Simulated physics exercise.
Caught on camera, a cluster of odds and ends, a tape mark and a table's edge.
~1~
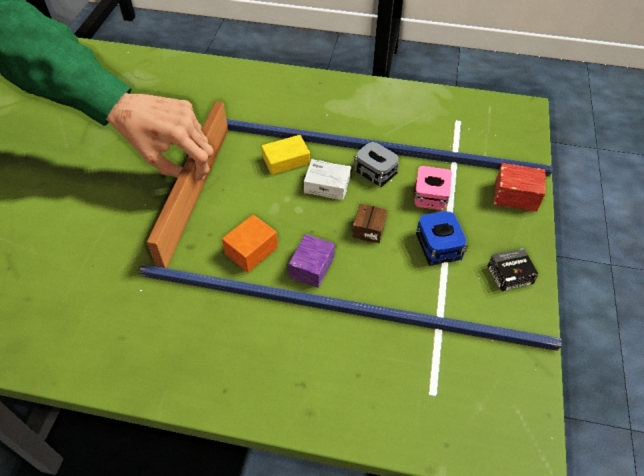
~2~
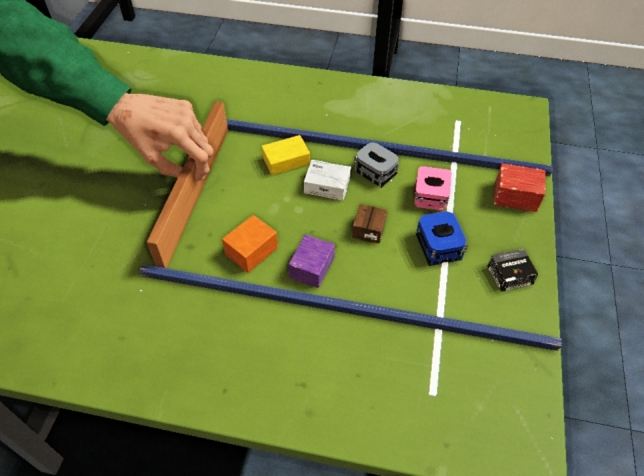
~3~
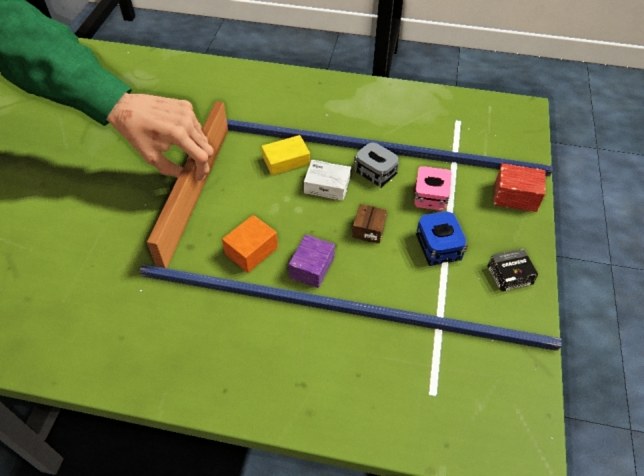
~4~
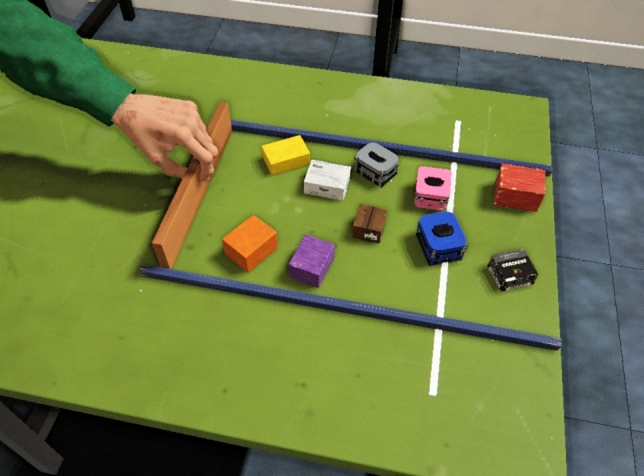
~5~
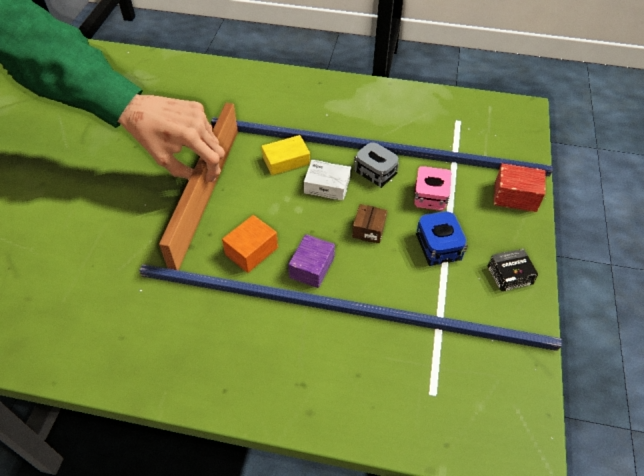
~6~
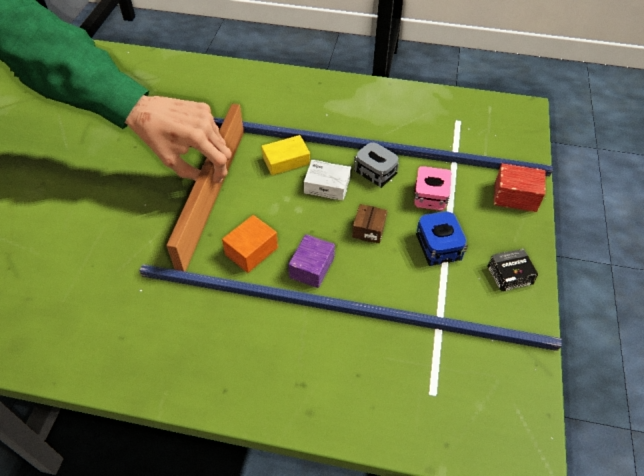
To begin with, a hand in a green sleeve holds a wooden board upright on a green table, left of scattered colourful blocks and small cases between two blue rails. The hand then slides the board slightly to the right, toward the orange block, while the objects and white tape line stay still.
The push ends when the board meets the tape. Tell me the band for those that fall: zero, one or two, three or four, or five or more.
In the end the number that fall off is zero.
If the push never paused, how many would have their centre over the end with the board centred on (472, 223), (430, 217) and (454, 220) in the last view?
Place by place, 2, 0 and 0.
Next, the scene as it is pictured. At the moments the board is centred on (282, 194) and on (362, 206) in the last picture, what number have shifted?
At the one place 4, at the other 7.
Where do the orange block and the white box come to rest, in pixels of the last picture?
The orange block stops around (463, 273); the white box around (472, 215).
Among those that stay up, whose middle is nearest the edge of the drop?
It is the red block.
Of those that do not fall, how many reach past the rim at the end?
That would be 1.
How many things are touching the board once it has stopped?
That makes 4.
Early on, none off yet; red block at rest near (519, 188); black box at rest near (513, 270); blue case at rest near (441, 239).
Finally, the number that fall off is zero.
